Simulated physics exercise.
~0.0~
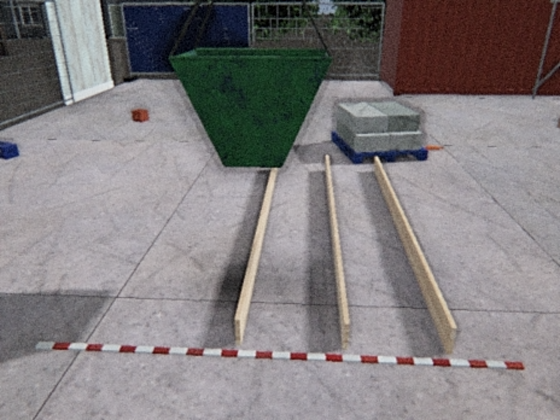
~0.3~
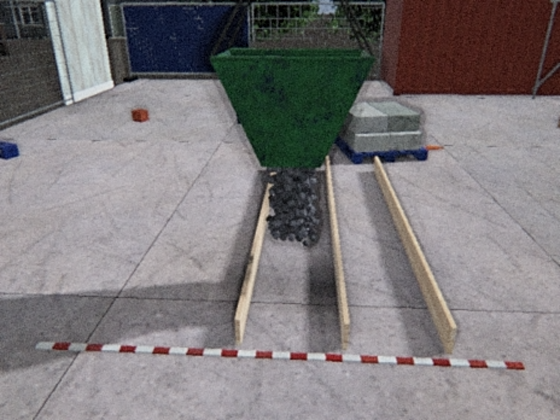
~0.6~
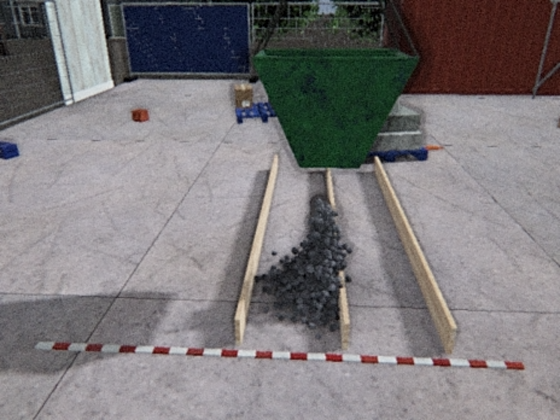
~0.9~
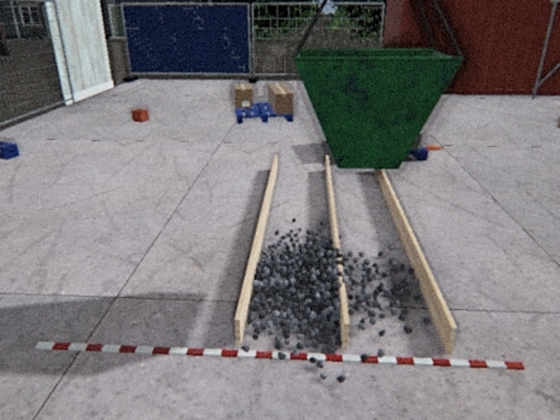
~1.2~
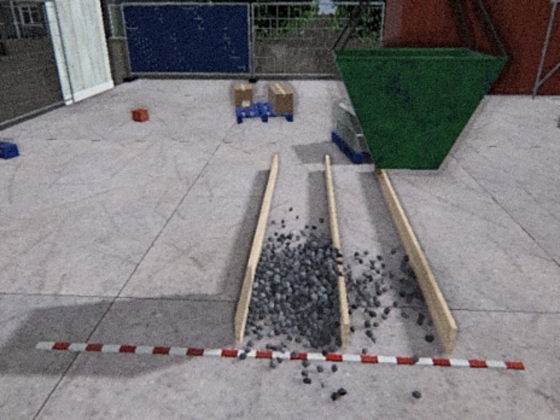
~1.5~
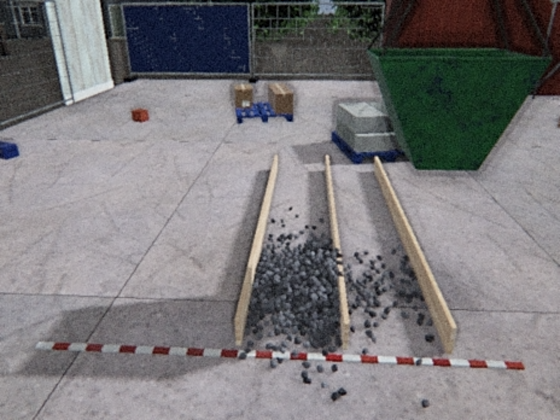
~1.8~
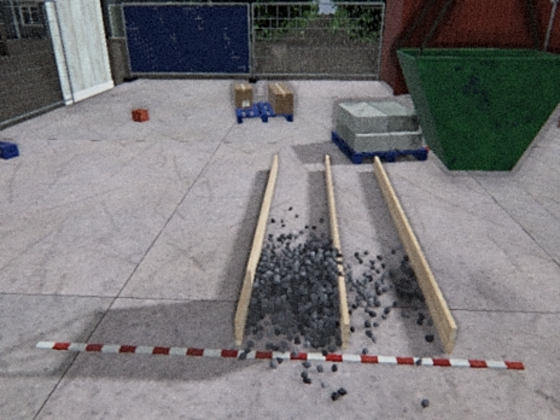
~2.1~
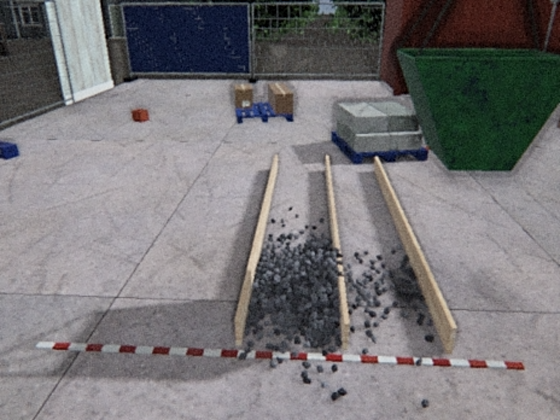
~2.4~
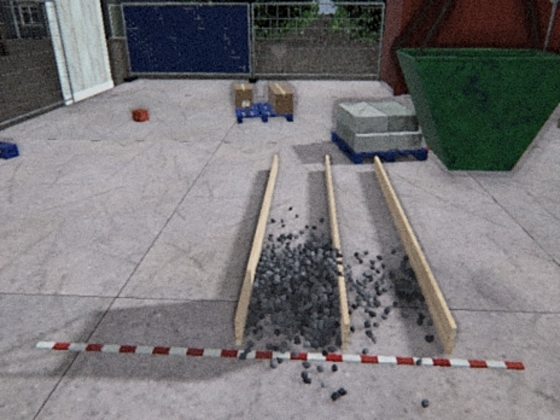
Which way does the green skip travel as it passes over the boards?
The green skip travels to the right, and it comes to rest beyond the boards on that side.
